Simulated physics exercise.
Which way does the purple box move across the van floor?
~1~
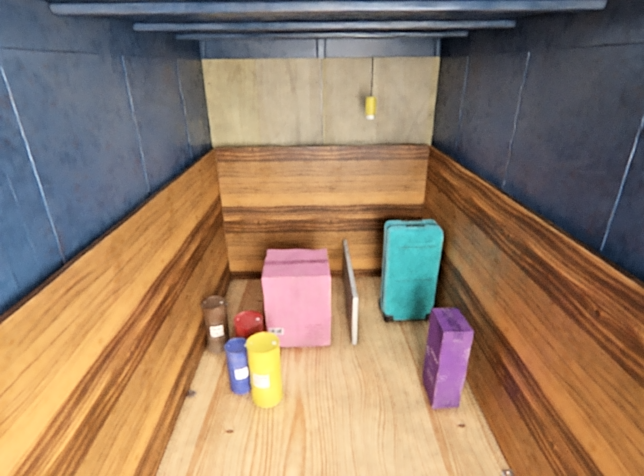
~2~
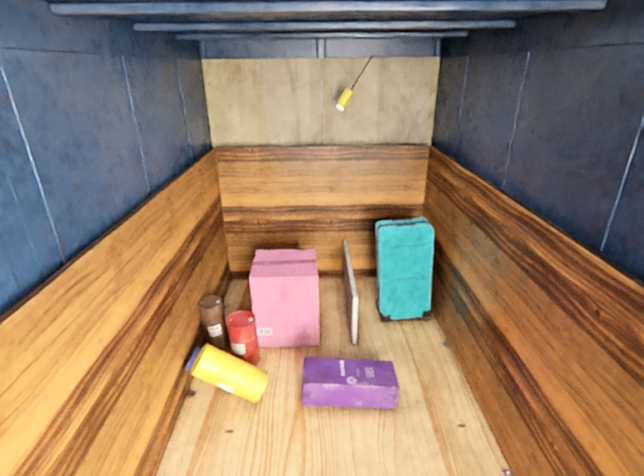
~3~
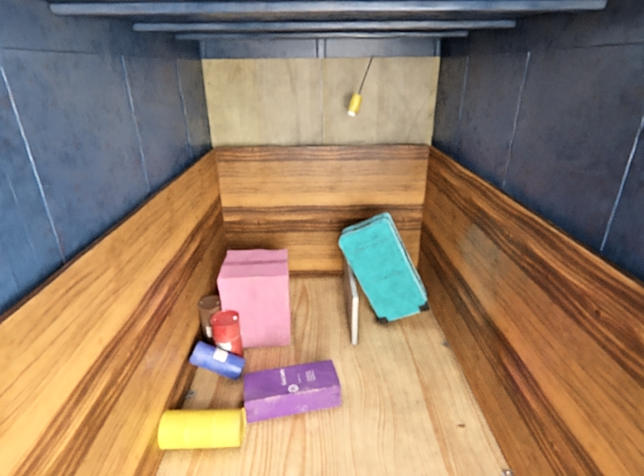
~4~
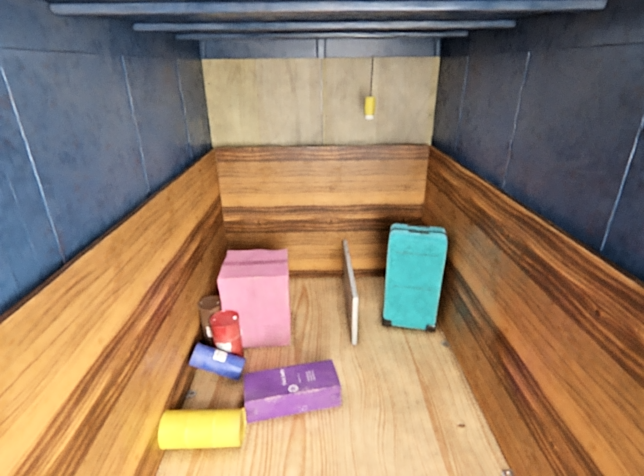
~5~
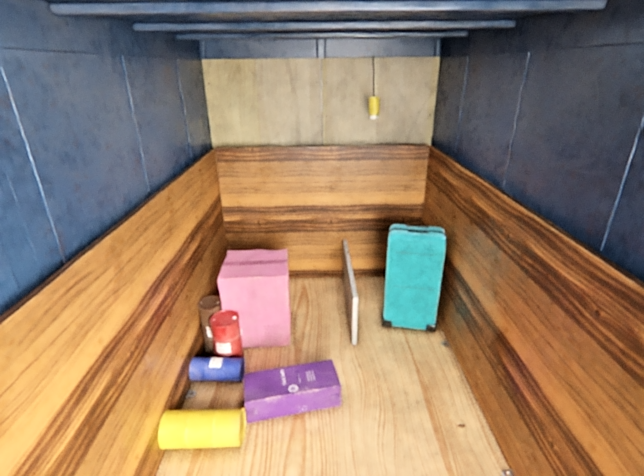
The purple box moves to the left, tipping onto its side along the way.
The pink box slides left while the purple box and two canisters topple and stay down.
